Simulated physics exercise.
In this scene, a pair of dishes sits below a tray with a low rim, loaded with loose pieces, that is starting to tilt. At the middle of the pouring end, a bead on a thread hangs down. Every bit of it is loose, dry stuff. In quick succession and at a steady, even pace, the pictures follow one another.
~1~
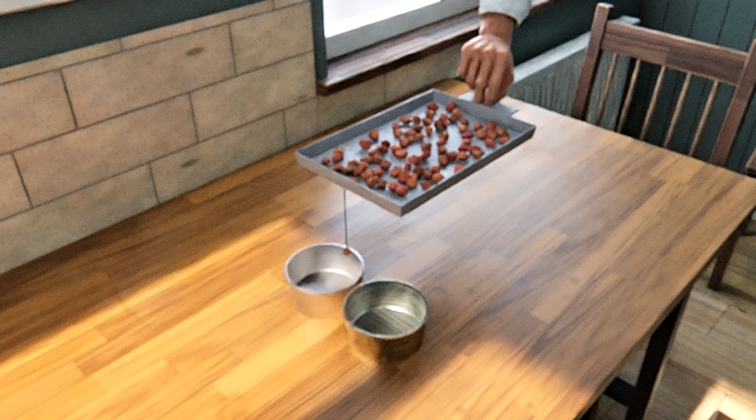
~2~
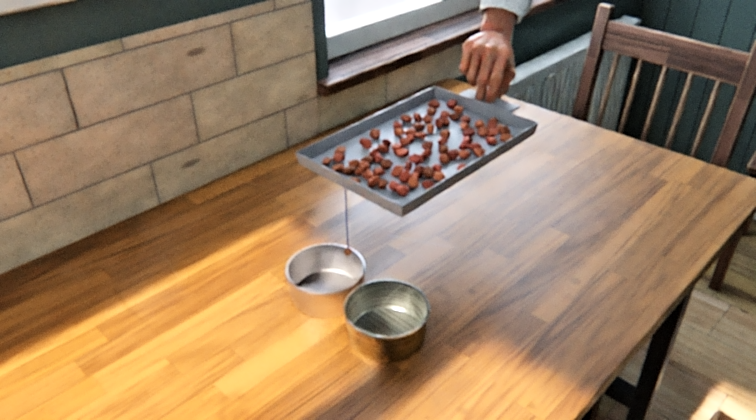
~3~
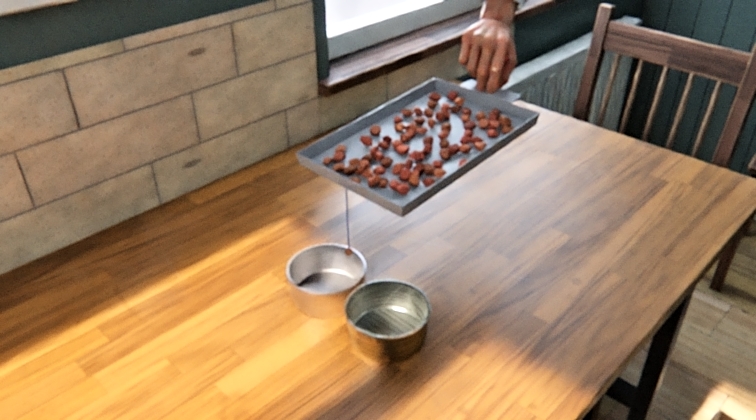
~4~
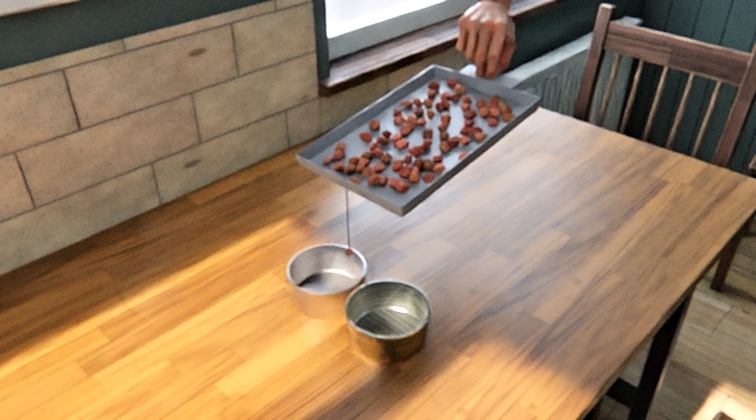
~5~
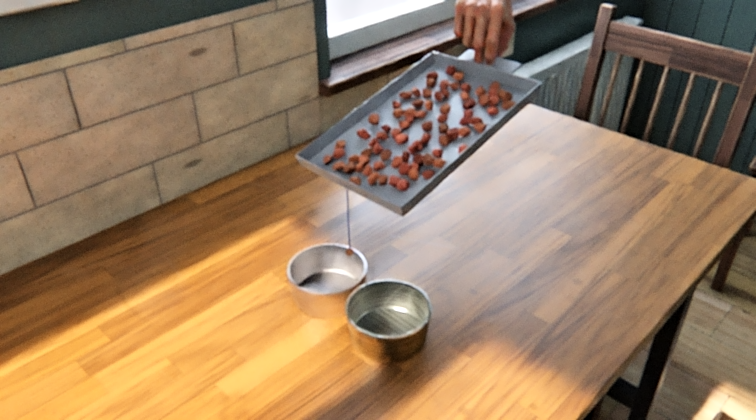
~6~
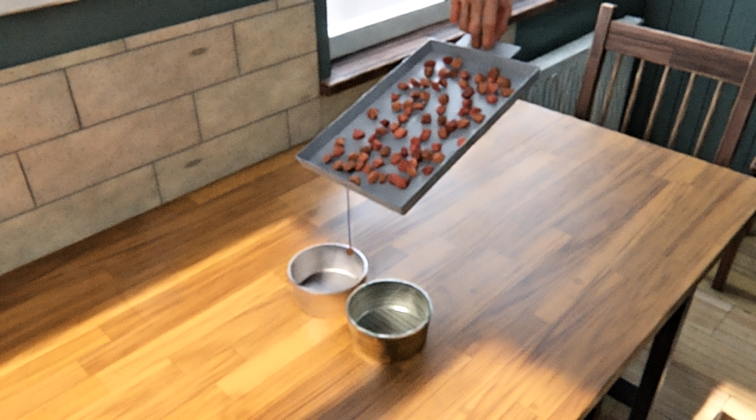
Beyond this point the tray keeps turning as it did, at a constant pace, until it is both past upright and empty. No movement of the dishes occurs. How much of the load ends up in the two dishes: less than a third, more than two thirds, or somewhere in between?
The amount caught will sit at one to two thirds of the load.
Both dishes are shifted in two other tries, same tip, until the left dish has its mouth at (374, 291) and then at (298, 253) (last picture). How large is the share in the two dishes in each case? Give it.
It comes to near 20 per cent the first time and near 80 per cent the second time.
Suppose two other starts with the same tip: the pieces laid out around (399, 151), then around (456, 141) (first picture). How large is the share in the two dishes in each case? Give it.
In order, roughly 50 % and 40 %.
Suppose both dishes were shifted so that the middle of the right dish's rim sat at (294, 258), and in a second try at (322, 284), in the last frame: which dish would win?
Try one: The rightmost one; try two: The rightmost one.
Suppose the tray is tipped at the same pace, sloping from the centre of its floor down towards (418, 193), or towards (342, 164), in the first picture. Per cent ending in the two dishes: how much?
Near 60 % and, after that, 30 %.
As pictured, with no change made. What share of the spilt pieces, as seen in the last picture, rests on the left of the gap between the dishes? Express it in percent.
That comes to about 90 per cent of the pieces.
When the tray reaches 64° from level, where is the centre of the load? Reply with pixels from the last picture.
Look around (340, 162) in the last picture.
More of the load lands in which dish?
That turns out to be the left.
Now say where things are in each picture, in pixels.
In the first frame, corners of the pouring end at (298, 152) and (401, 204), level; middle of the load at (428, 147), bits of crushed brick; left dish at (296, 297); right dish at (356, 340); bead on its thread at (347, 251).
In the second frame, corners of the pouring end at (299, 152) and (402, 204), level; middle of the load at (429, 146).
In the third frame, corners of the pouring end at (299, 153) and (402, 204), tipped barely, level across its low end; middle of the load at (429, 141).
In the fourth frame, corners of the pouring end at (298, 154) and (401, 205), tipped a little, level across its low end; middle of the load at (429, 134).
In the fifth frame, corners of the pouring end at (298, 155) and (401, 205), tipped a little, level across its low end; middle of the load at (428, 126).
In the sixth frame, corners of the pouring end at (298, 155) and (400, 205), tipped clearly, level across its low end; middle of the load at (427, 119), a small part on the move; left dish at (299, 296); right dish at (359, 340).
Soon after the last picture, tray tipped steeply; nearly all on the tray; a small part in the air.
A little later, tray tipped past a quarter turn; about a third on the tray; a small part in the right dish; about a quarter in the left dish; about a third outside both; a small part in the air.
Later still, tray tipped past a quarter turn; a small part in the right dish; about a third in the left dish; about half outside both.
At rest, tray tipped past a quarter turn; a small part in the right dish; about a third in the left dish; about half outside both.
